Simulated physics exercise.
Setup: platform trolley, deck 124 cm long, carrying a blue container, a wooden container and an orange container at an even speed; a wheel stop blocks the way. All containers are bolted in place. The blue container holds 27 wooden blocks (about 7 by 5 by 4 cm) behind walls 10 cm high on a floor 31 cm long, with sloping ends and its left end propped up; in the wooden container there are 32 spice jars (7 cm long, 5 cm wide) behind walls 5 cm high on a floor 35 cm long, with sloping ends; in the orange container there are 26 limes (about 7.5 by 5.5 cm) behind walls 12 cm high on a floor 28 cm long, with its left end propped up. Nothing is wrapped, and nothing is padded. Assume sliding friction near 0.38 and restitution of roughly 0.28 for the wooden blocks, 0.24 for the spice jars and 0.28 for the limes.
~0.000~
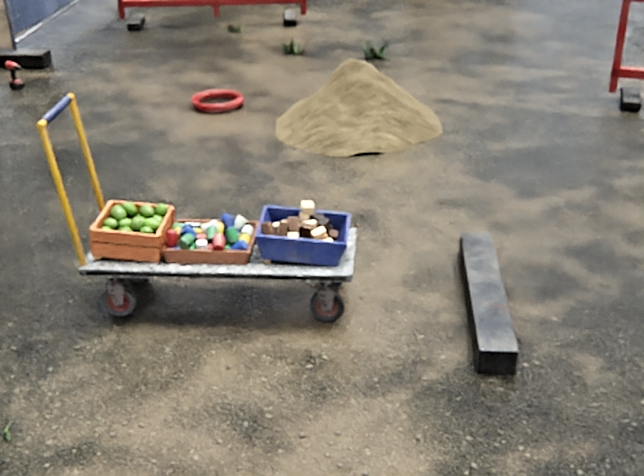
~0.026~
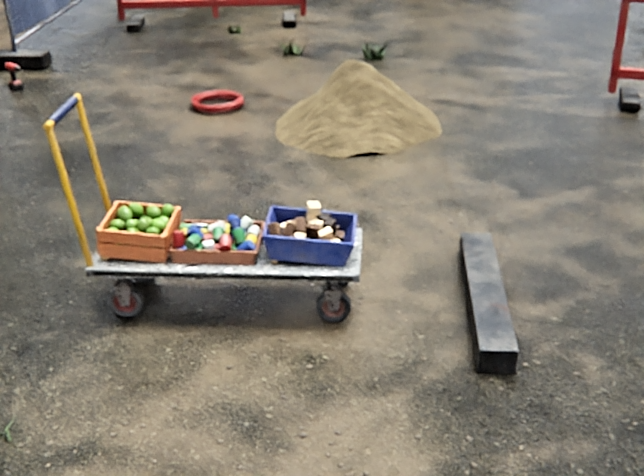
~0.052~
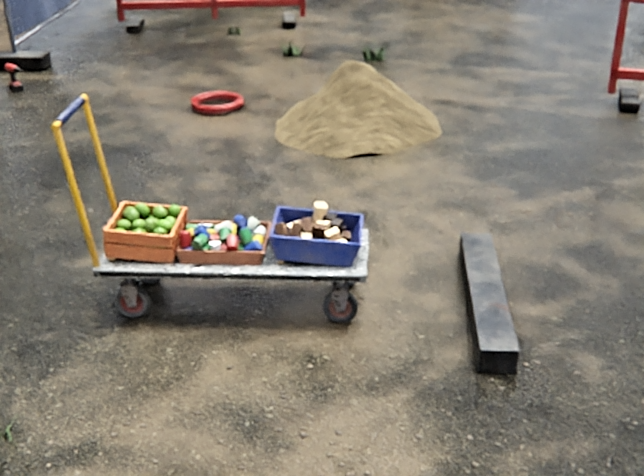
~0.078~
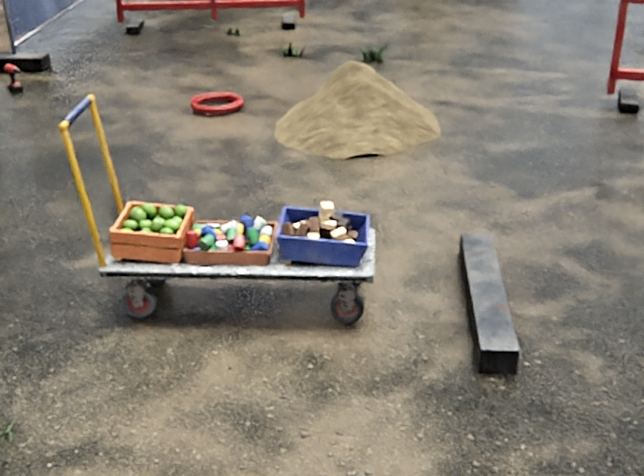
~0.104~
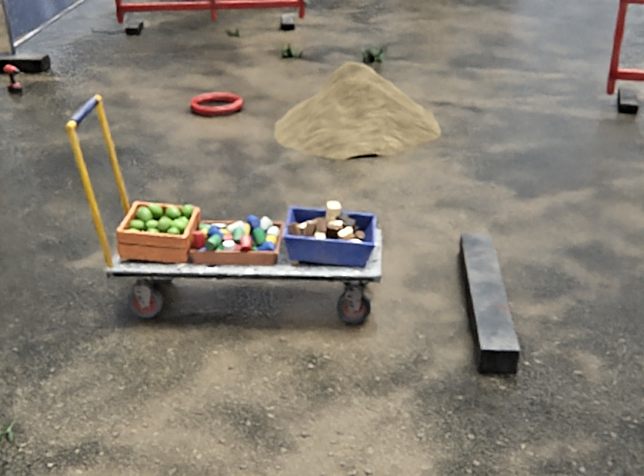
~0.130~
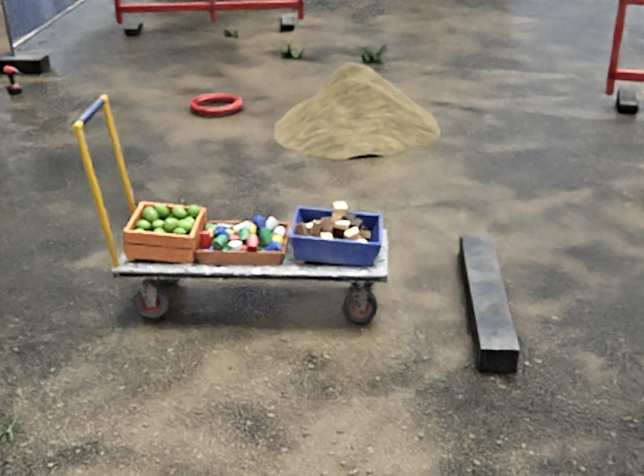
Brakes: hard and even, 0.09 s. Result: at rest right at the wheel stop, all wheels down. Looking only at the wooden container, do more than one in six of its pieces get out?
No, I'm expecting the losses to not make it to a sixth.
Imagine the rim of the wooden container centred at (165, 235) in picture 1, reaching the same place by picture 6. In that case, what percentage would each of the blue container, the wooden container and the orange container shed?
Under that change it'd be blue container at 20, wooden container at 30 and orange container at 0 percent.
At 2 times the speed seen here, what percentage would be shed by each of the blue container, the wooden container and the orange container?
Blue container 10, wooden container 20, orange container 0 per cent.
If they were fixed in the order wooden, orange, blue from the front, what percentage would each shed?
Blue container 0 %, wooden container 0 %, orange container 0 %.
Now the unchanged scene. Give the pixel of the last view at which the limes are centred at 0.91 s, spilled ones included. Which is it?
Near (263, 230) in pixels.
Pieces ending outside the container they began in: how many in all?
Total: Around 2.
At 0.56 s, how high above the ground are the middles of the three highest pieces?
I'd put it close to 44 cm.
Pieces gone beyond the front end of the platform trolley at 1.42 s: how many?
About 1.
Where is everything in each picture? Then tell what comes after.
In the first picture (we follow the rim corner now nearest the camera; the camera moves round a little), wooden container at (248, 251); blue container at (345, 244); 58 cm still to roll; nothing out yet.
In the second picture, wooden container at (255, 252); blue container at (352, 244); 55 cm still to roll.
In the third picture, wooden container at (261, 252); blue container at (359, 244); 52 cm still to roll.
In the fourth picture, wooden container at (268, 252); blue container at (366, 244); 49 cm still to roll.
In the fifth picture, wooden container at (275, 252); blue container at (373, 244); 46 cm still to roll.
In the sixth picture, wooden container at (282, 252); blue container at (380, 244); 43 cm still to roll; nothing out yet.
After 0.46 s, it begins to slow.
After 0.56 s, 0 of 27 out of the blue container, 0 of 32 out of the wooden container and 0 of 26 out of the orange container.
After 0.68 s, 0 of 27 out of the blue container, 0 of 32 out of the wooden container and 0 of 26 out of the orange container.
After 0.91 s, 1 of 27 out of the blue container, 0 of 32 out of the wooden container and 0 of 26 out of the orange container.
When it is over (at 1.42 s), 1 of 27 out of the blue container, 1 of 32 out of the wooden container and 0 of 26 out of the orange container. Asked share, 1 of 32, 3 per cent.
